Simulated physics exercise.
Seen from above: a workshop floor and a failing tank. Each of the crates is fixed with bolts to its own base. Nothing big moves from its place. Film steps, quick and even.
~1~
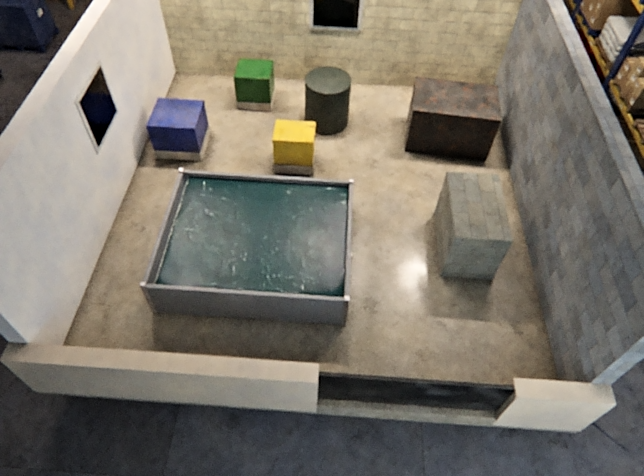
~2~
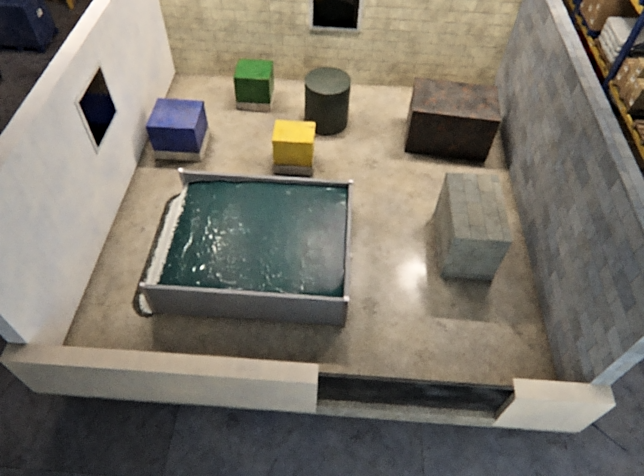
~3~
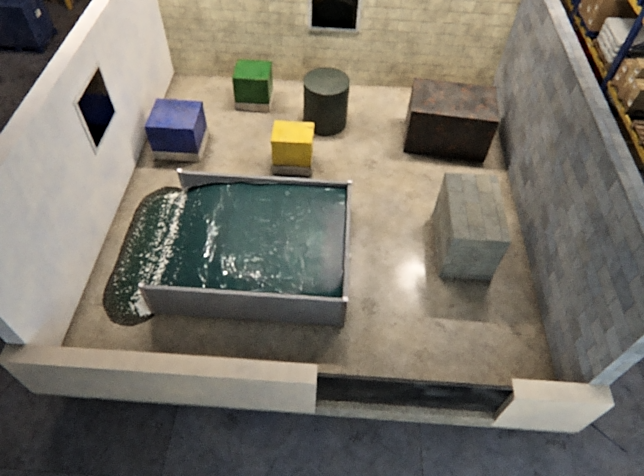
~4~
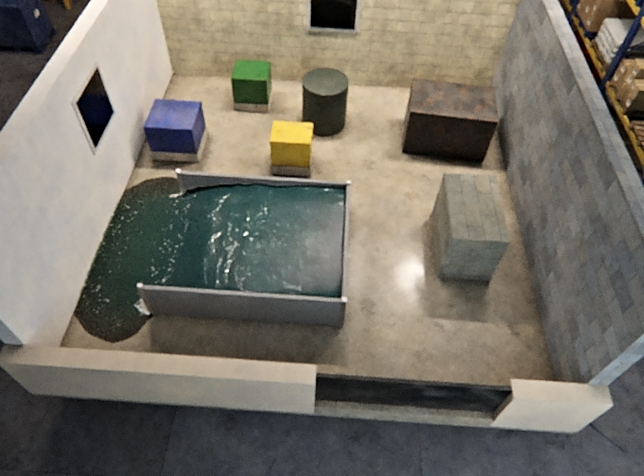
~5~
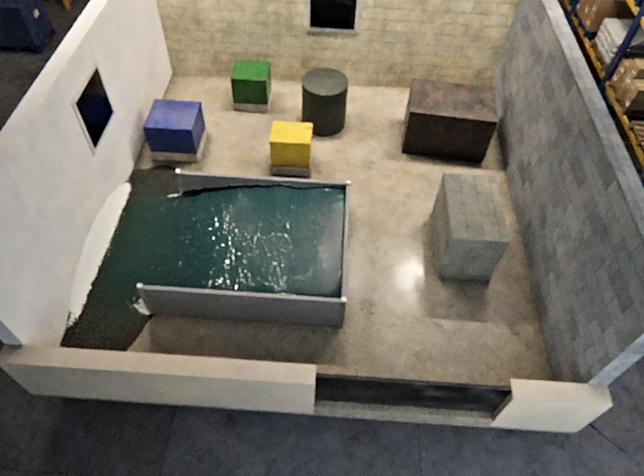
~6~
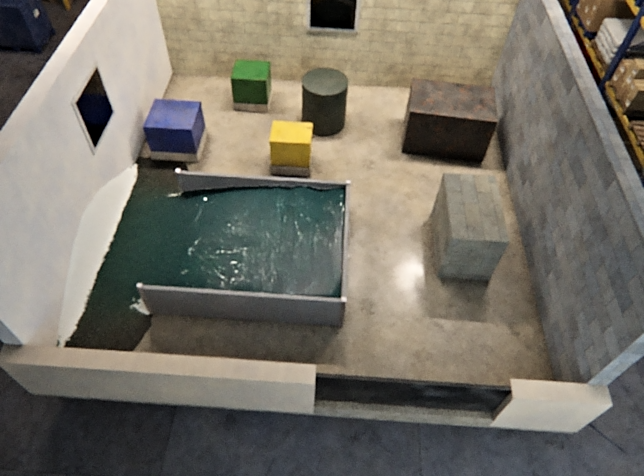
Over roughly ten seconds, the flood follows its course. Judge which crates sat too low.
The yellow crate was not too low. The blue crate was too low. The green crate was not too low.
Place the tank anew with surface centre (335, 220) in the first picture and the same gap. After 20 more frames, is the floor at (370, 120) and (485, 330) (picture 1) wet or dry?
Taking the spots in order: Bare, bare.
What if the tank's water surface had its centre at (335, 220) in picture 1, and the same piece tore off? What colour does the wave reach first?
The blue one comes first.
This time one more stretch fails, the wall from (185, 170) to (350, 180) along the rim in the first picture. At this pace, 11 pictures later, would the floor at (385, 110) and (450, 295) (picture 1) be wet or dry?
Inundated, then untouched.
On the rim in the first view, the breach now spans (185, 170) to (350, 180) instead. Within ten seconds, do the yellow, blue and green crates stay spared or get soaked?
Well, yellow is doused and blue is doused, but green is doused.
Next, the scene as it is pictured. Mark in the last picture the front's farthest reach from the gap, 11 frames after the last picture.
Look around (173, 74).
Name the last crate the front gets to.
Last of all: The green-painted one.
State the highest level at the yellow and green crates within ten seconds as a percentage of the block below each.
80 and 60 per cent, in that order.
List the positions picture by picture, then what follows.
In the first frame, still water in the tank at (257, 232).
In the second frame, the front is at (149, 314), out from the gap at (172, 243).
In the third frame, the front is at (161, 192), out from the gap at (171, 245).
In the fourth frame, water pours out at (170, 246) and has run to (149, 184).
In the fifth frame, the front is at (131, 176), out from the gap at (170, 246).
In the sixth frame, the front is at (137, 161), out from the gap at (170, 246).
A moment on, water covers 15 % of the floor; the yellow crate not reached, the blue crate water round its plinth, the green crate not reached.
Next, water covers 30 % of the floor; the yellow crate water round its plinth, the blue crate water round its plinth, the green crate not reached.
Then, water covers 55 % of the floor; the yellow crate water round its plinth, the blue crate water round its plinth, the green crate water round its plinth.
Later, water covers 95 % of the floor; the yellow crate water round its plinth, the blue crate water round its plinth, the green crate water round its plinth.
In the end, water covers 100 % of the floor; the yellow crate stayed above the water, the blue crate was topped, the green crate stayed above the water.
